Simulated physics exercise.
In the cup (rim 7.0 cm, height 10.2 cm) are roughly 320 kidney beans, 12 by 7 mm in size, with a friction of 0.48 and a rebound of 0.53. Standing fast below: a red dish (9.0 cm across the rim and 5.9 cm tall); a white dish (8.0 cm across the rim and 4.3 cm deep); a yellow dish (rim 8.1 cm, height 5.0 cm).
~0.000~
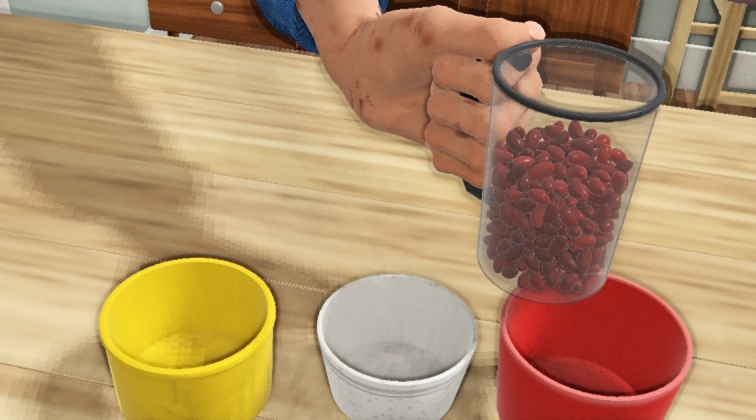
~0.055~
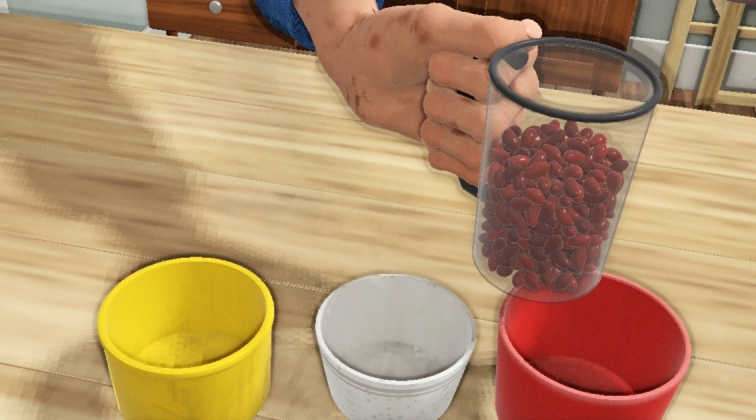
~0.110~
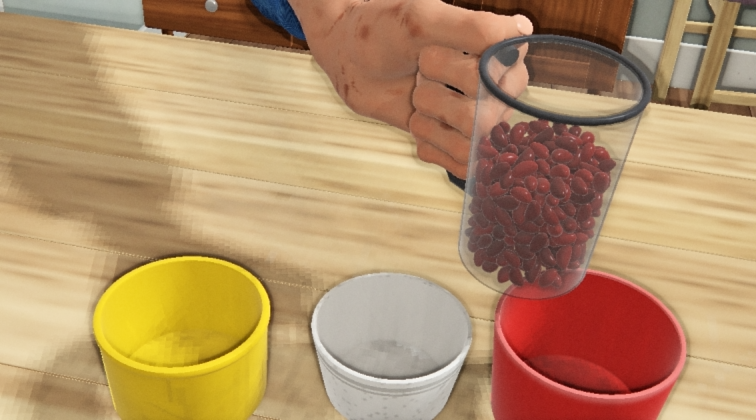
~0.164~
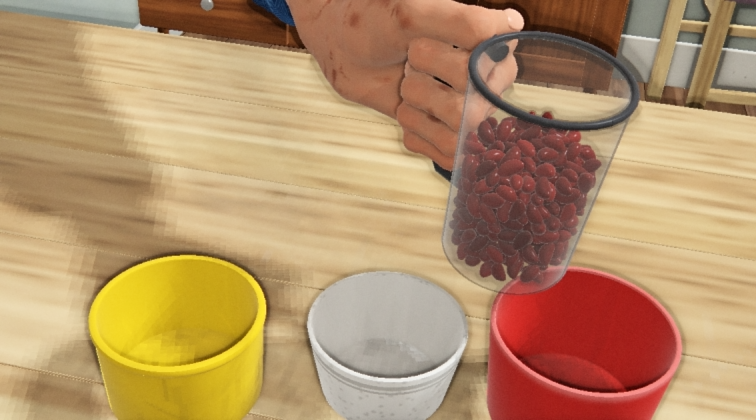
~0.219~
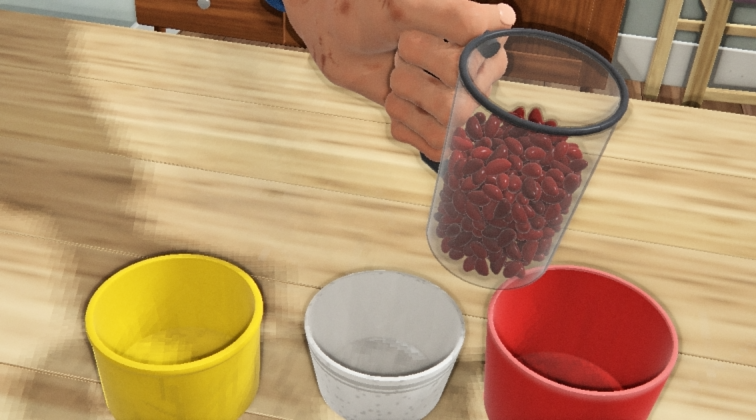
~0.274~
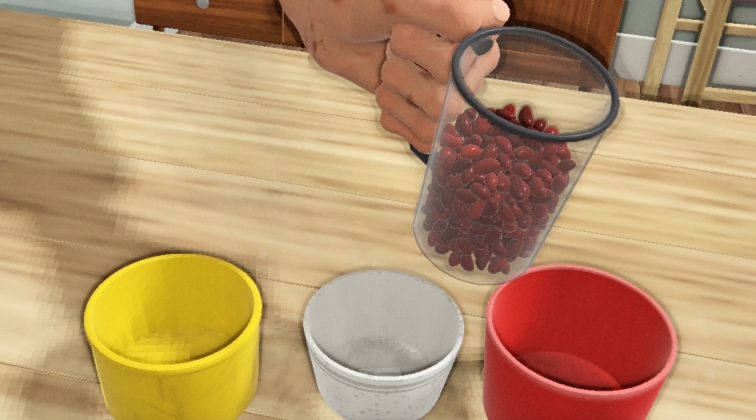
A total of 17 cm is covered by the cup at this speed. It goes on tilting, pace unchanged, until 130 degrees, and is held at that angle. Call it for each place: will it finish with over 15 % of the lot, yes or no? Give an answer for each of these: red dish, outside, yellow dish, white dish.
Red dish - no, outside everything - yes, yellow dish - yes, white dish - no.
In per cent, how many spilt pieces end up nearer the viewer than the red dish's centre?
About 60 per cent.
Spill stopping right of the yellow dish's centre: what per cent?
Near 100 in a hundred.
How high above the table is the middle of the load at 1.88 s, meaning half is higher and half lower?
That would be some 12 centimetres.
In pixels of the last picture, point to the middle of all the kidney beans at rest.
Roughly at pixel (234, 374).
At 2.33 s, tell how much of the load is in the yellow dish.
Some 50 in a hundred by then.
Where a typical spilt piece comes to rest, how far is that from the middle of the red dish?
I'd estimate close to 14 centimetres.
After 0.89 s, tilt 52 degrees; cup 100 %; middle of all pieces near (375, 153).
After 1.40 s, tilt 85 degrees; cup 100 %; middle of all pieces near (287, 131).
Then, at 1.88 s, tilt 115 degrees; cup 85 %, outside 5 %, in the air 5 %; middle of all pieces near (223, 158).
After 2.33 s, tilt 130 degrees; outside 45 %, yellow dish 50 %, white dish 5 %; middle of all pieces near (244, 366).
At rest (2.9 s), cup 0 %, outside 45 %, yellow dish 50 %, white dish 5 %, red dish 0 %.
